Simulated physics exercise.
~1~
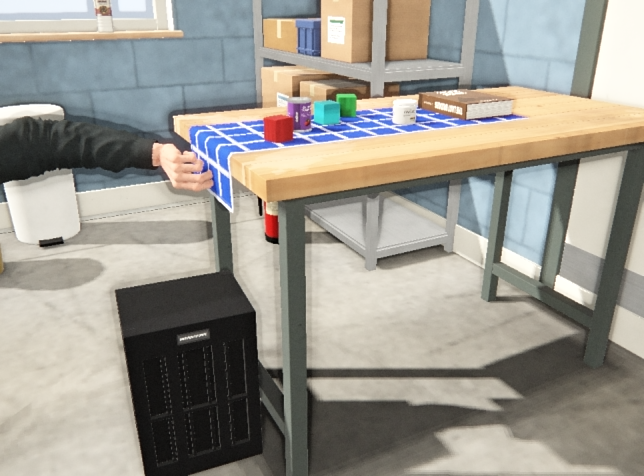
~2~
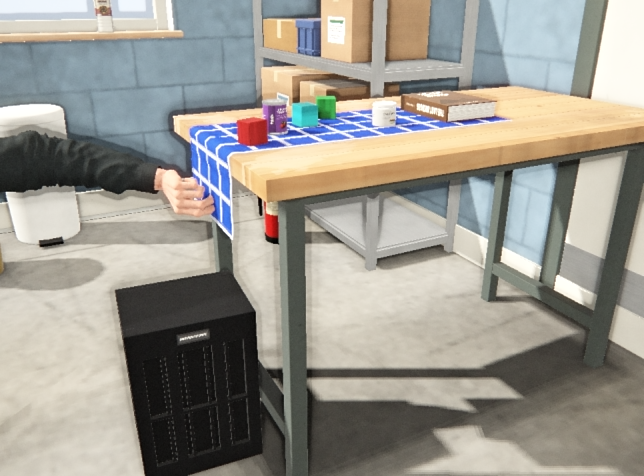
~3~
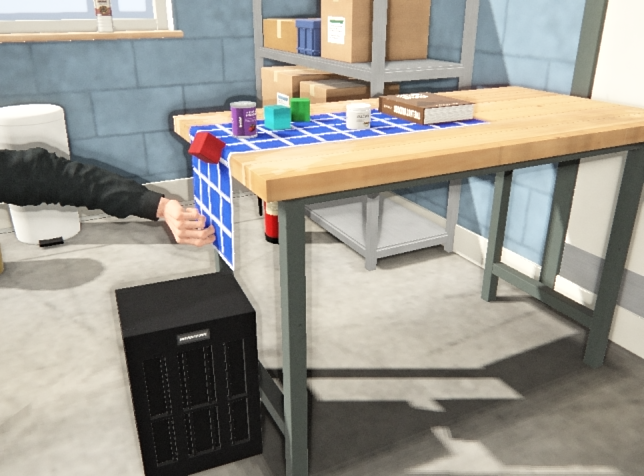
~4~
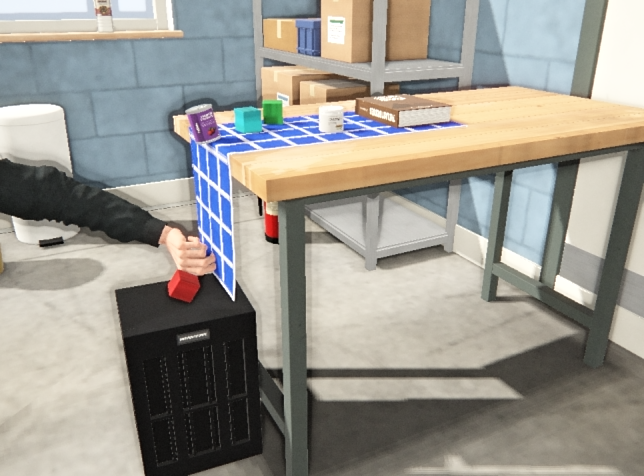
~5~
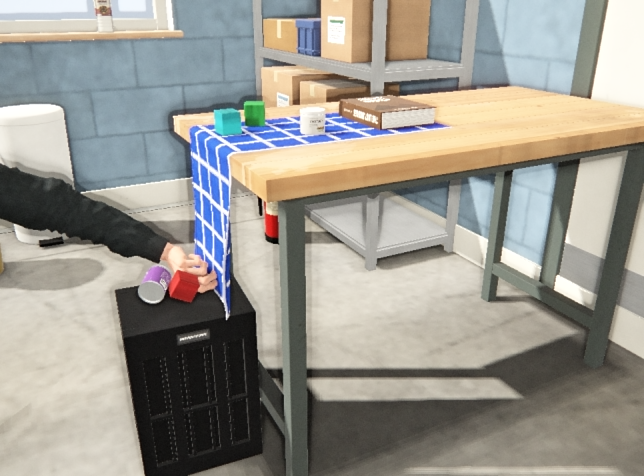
In the video, a hand pulls a blue checked runner down over the left end of a workbench, drawing its objects leftward; a red cube, then a purple can, drop onto the black crate below, while the turquoise and green cubes, white pot and book remain on the bench.
